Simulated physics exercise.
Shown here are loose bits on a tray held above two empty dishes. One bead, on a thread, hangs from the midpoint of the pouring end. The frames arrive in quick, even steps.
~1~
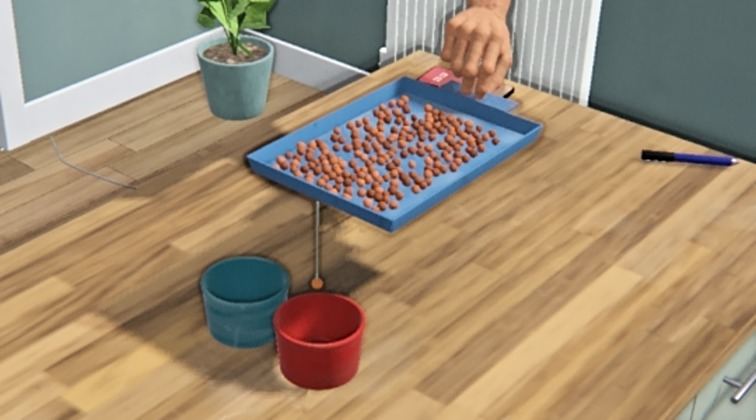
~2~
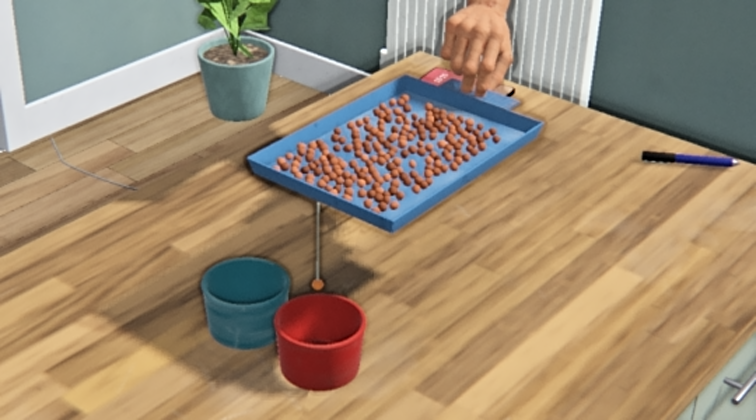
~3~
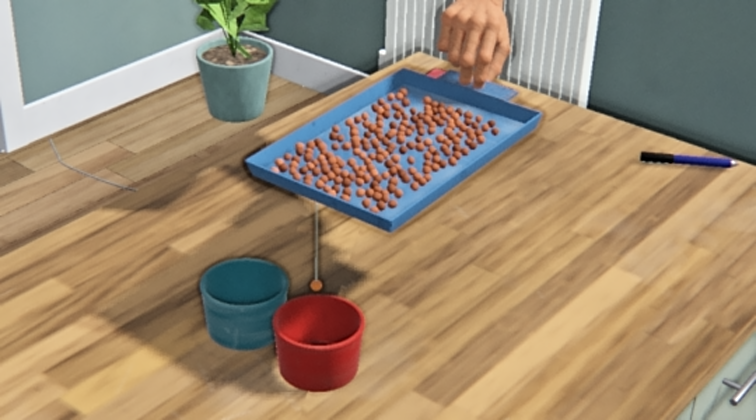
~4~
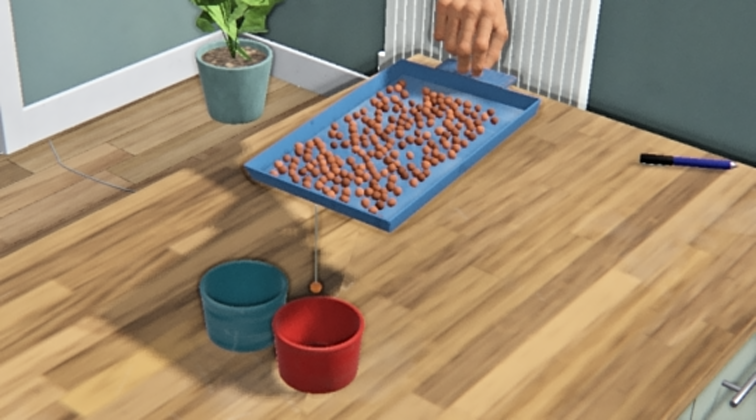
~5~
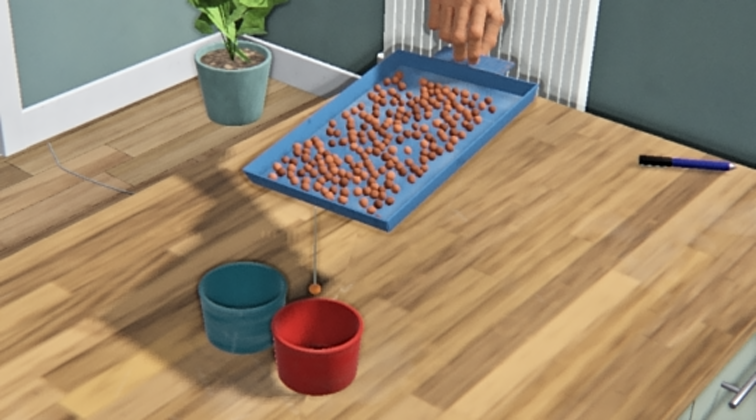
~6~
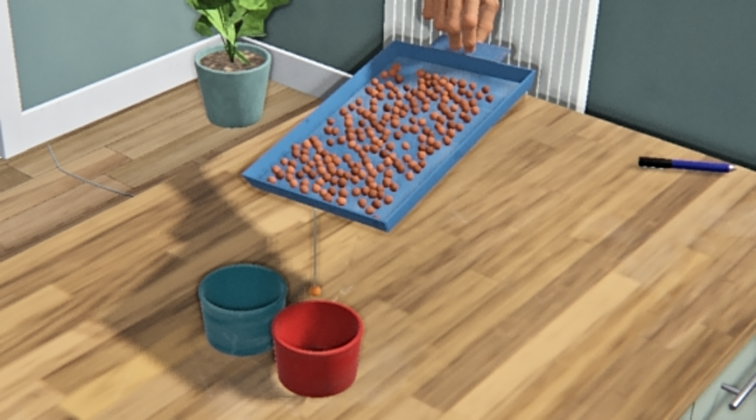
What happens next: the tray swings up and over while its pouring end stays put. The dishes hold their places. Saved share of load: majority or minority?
Majority.
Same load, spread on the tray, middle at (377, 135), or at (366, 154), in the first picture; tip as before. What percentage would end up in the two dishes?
Share in order: Roughly 80 %, 80 %.
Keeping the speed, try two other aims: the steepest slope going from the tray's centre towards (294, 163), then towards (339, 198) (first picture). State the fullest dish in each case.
So, first the left-side one, then the right-side one.
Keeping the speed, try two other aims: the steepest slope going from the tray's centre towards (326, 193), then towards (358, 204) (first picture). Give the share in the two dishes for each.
In order, some 50 % and some 30 %.
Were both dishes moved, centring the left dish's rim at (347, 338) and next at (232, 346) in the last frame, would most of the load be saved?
First place: Short of half; second place: Short of half.
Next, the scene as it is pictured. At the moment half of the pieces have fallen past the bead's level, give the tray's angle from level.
I'd put it at about 110 degrees.
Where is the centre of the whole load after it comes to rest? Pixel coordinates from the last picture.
Roughly at (243, 323), give or take.
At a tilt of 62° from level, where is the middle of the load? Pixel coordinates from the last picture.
(304, 151).
Soon, tray tipped steeply; nearly all on the tray; a stray few in the air.
A while on, tray tipped past a quarter turn; most on the tray; a small part in the left dish; a stray few outside both; a small part in the air.
Towards the end, tray tipped past a quarter turn; a small part in the right dish; most in the left dish; a small part outside both.
Finally, tray tipped past a quarter turn; a small part in the right dish; most in the left dish; a small part outside both.
